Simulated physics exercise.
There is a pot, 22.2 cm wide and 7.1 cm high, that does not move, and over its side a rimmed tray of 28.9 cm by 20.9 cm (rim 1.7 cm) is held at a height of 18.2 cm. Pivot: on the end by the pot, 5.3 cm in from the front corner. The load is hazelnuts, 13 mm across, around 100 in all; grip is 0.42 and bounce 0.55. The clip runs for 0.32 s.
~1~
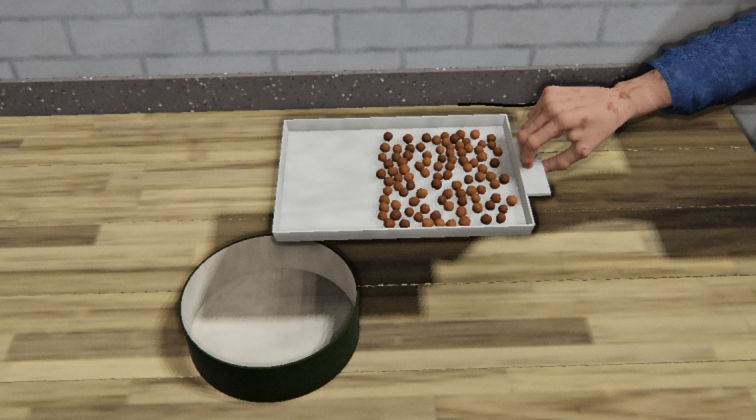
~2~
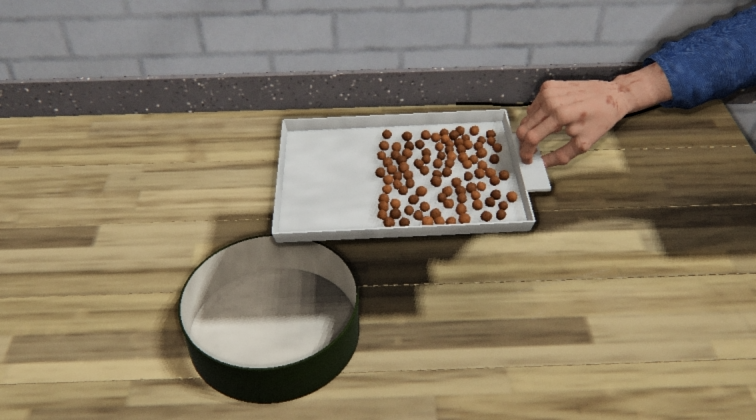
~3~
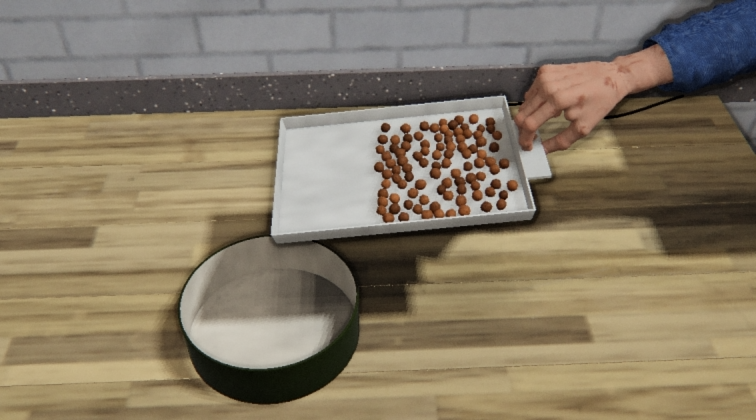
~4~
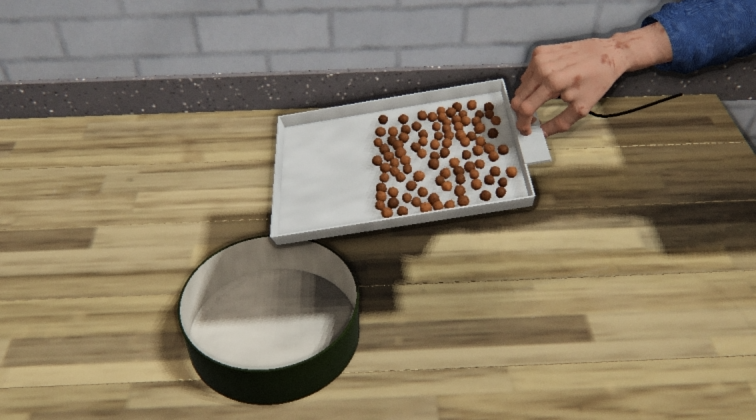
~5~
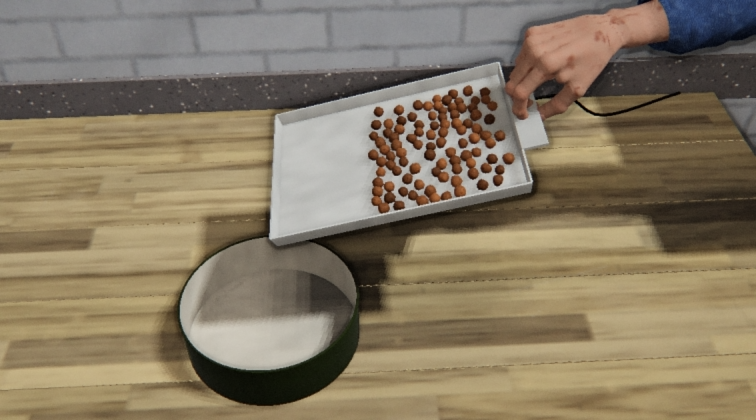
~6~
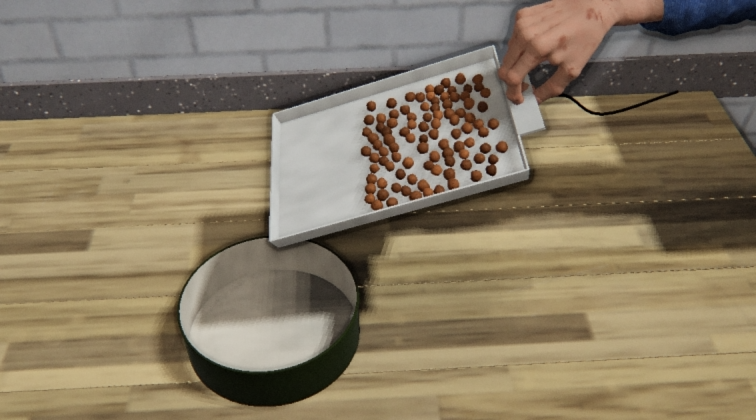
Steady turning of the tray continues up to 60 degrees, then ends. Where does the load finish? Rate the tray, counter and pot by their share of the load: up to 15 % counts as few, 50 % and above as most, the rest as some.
Tray: Most; counter: Few; pot: Some.
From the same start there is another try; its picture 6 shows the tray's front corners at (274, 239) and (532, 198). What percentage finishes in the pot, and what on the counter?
Pot 5; counter 0.
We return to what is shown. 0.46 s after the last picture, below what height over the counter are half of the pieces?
I'd say near 22 cm.
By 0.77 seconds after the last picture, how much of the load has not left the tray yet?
Around 70 percent.
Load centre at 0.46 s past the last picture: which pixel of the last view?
Estimated centre of load: Around (281, 194).
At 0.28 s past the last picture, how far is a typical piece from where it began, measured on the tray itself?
Displacement on the tray: Roughly 12 cm.
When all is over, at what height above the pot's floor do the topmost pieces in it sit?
Close to 1.5 cm up.
Then, 0.28 s after the last picture, tilt 40 degrees; the tray holds 100 %, the pot 0 %.
Then, 0.46 s after the last picture, tilt 53 degrees; the tray holds 90 %, the pot 0 %.
Then, 0.77 s after the last picture, tilt 60 degrees; the tray holds 70 %, the pot 25 %.
In the end, tray 70 %, counter 0 %, pot 30 %.
